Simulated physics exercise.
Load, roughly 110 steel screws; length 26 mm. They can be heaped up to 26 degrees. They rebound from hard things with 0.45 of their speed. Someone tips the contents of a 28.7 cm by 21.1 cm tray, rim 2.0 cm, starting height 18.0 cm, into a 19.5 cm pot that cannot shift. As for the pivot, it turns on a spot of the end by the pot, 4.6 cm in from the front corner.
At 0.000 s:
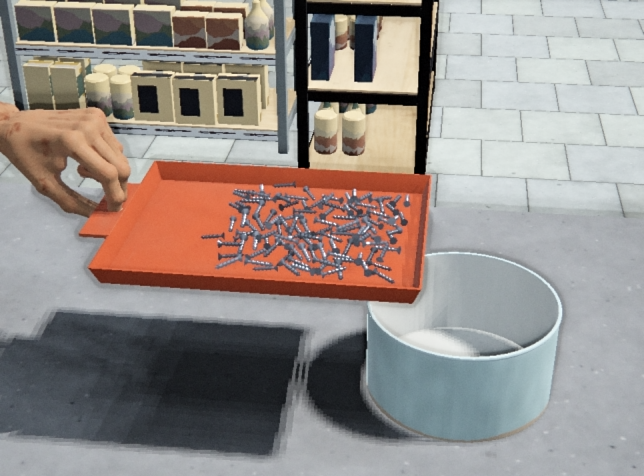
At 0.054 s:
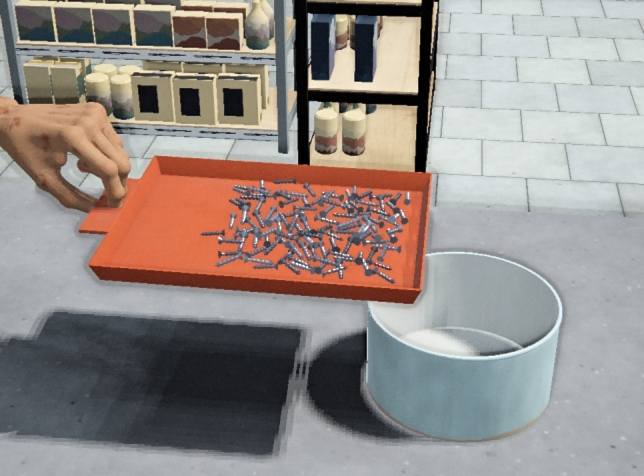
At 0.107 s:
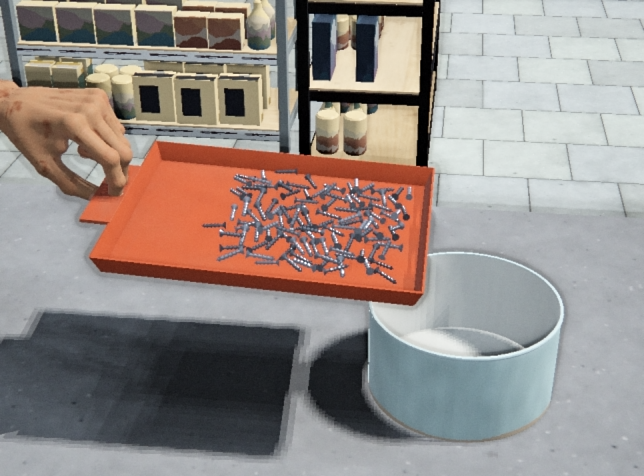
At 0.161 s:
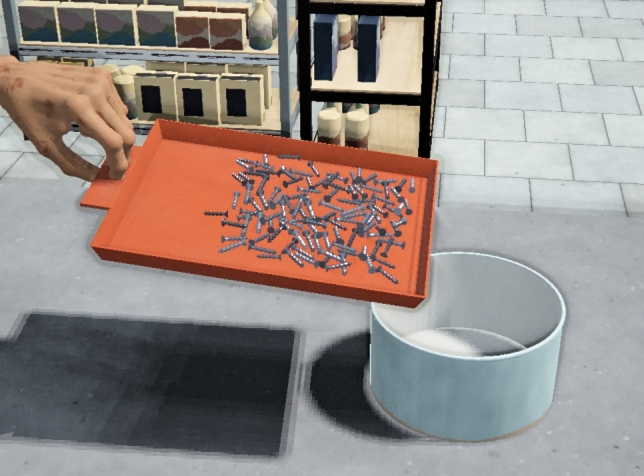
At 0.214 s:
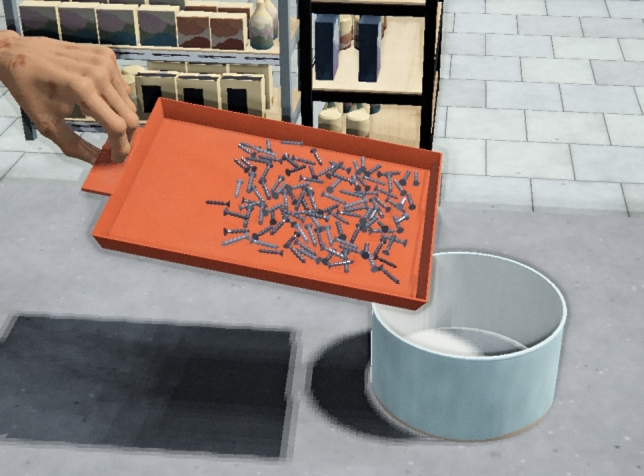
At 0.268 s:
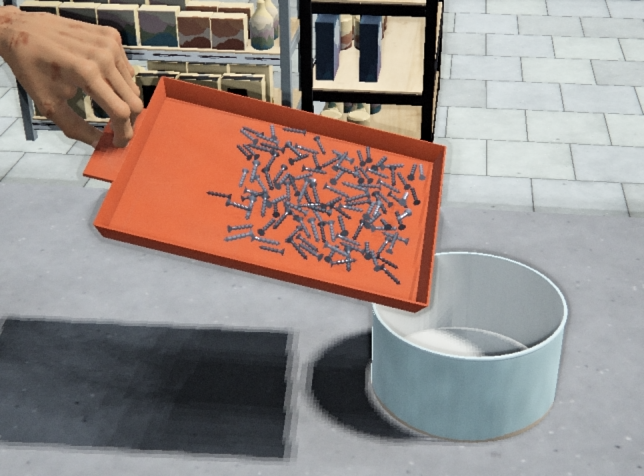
A pale grey floor beside light paving, with stocked shelves at the back, is seen from slightly above by a still camera. A hand at the left grips an orange-red tray scattered with grey screws, its right end near a pale blue round pot with a white inside. The hand raises the tray's left end, slowly and then faster, tilting it down toward the right while the screws barely shift.
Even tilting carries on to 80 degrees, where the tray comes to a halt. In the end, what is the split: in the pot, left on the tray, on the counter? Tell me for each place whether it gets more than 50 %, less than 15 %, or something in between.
At the end, pot: My guess is a mere handful of the pieces, tray: My guess is a mere handful of the pieces, counter: My guess is the majority of the pieces.
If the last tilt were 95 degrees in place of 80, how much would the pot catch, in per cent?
In that case, near 0 percent.
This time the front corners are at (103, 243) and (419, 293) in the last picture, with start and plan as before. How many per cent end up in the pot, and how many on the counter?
You'd end with pot at 0 and counter at 100.
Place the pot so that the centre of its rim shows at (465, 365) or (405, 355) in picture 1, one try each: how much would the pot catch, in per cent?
Estimates: 100 % and 95 %, in that order.
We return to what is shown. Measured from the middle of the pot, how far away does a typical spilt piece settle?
About 18 cm.
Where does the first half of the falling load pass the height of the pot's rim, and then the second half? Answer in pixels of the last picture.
Early: About (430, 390); late: About (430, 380).
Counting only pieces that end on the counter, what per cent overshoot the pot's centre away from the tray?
30 %.
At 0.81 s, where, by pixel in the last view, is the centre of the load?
Approximately (413, 298) in the last view.
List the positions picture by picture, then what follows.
Tray tilt 0 degrees, front corners at (98, 264) and (413, 284); middle of the pieces at (307, 229); pot at (464, 301), in the first picture.
Tray tilt 1 degrees, front corners at (98, 261) and (413, 285); middle of the pieces at (307, 227), in the second picture.
Tray tilt 4 degrees, front corners at (99, 253) and (415, 287), lowest corner right front; middle of the pieces at (308, 221), in the third picture.
Tray tilt 9 degrees, front corners at (101, 242) and (418, 291), lowest corner right front; middle of the pieces at (311, 212), in the fourth picture.
Tray tilt 14 degrees, front corners at (103, 231) and (419, 294), lowest corner right front; middle of the pieces at (313, 204), in the fifth picture.
Tray tilt 19 degrees, front corners at (104, 221) and (421, 298), lowest corner right front; middle of the pieces at (316, 196); pot at (468, 301). The tray's pace is about 90 degrees a second, in the sixth picture.
After 0.60 s, tilt 49 degrees; the tray holds 100 %, the pot 0 %.
Then, at 0.81 s, tilt 68 degrees; the tray holds 80 %, the pot 0 %.
After 1.15 s, tilt 80 degrees; the tray holds 5 %, the pot 0 %.
In the end, at 2.3 s, pot 0 %, tray 0 %, counter 100 %.
